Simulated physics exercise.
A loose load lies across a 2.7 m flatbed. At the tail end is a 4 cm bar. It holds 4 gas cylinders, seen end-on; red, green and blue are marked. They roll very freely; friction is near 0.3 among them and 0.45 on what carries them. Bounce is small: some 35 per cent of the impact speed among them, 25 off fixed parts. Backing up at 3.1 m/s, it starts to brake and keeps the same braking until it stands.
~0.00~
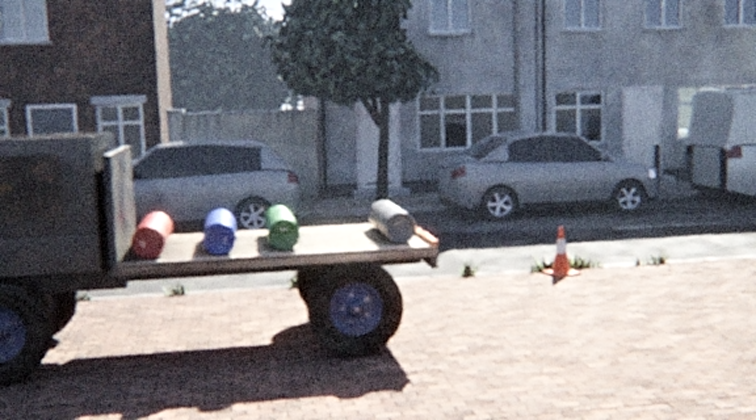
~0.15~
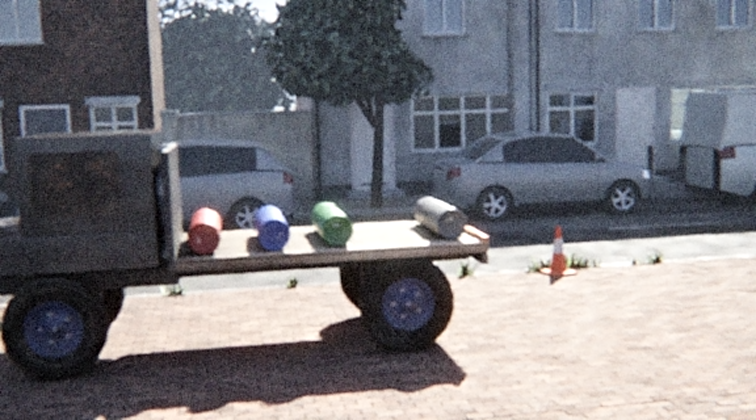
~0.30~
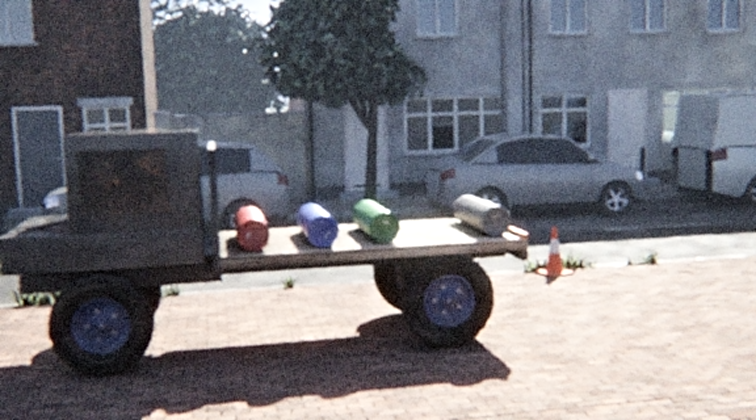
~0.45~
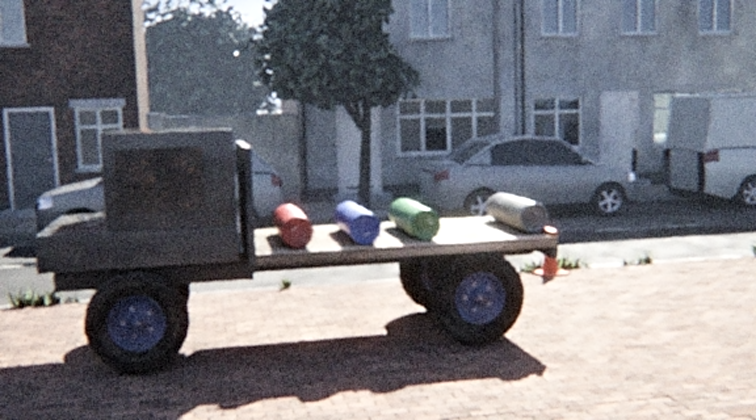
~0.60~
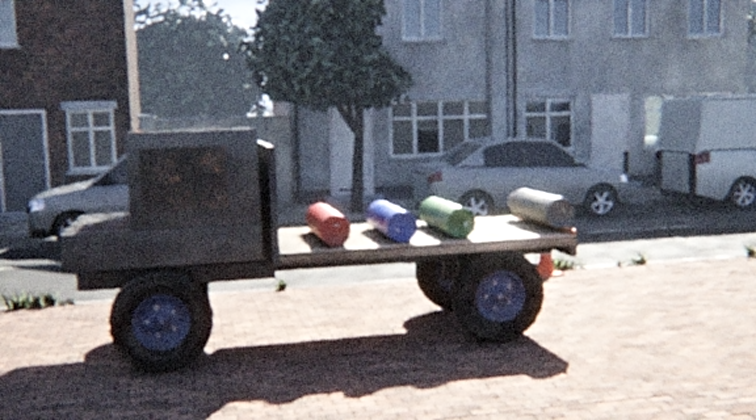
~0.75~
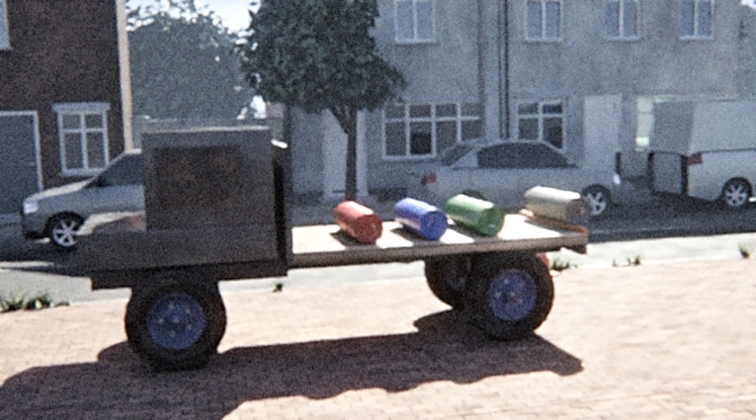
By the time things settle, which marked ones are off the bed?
The red cylinder drops off the end, the green goes over the tail, the blue goes over the tail.
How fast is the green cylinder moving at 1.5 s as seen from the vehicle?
About 1.5 m/s.
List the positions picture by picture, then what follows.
Red at (148, 243), green at (285, 235), blue at (220, 239); tail bar at (435, 243); speed 3.1 m/s; 4 of the 4 make up the bottom layer on the bed, in the first frame.
Red at (204, 239), green at (338, 231), blue at (274, 235); tail bar at (486, 239); speed 2.8 m/s, in the second frame.
Red at (254, 236), green at (386, 228), blue at (323, 232); tail bar at (526, 236); speed 2.2 m/s, in the third frame.
Red at (298, 233), green at (427, 225), blue at (366, 229); tail bar at (555, 234); speed 1.7 m/s, in the fourth frame.
Red at (336, 231), green at (462, 223), blue at (402, 227); tail bar at (575, 232); speed 1.1 m/s, in the fifth frame.
Red at (369, 229), green at (493, 221), blue at (434, 225); tail bar at (585, 231); speed 0.5 m/s, in the sixth frame.
After 1.5 s, red is on the bed, 80 cm from the bar, rolling towards it; green is going over the tail; blue is on the bed, 20 cm from the bar, rolling towards it; 2 lost off the end.
After 2.3 s, red is going over the tail; green is over the tail and down; blue is over the tail and down; 4 lost off the end.
At rest (2.6 s), red is off the end; green is over the tail and down; blue is over the tail and down; 4 lost off the end.
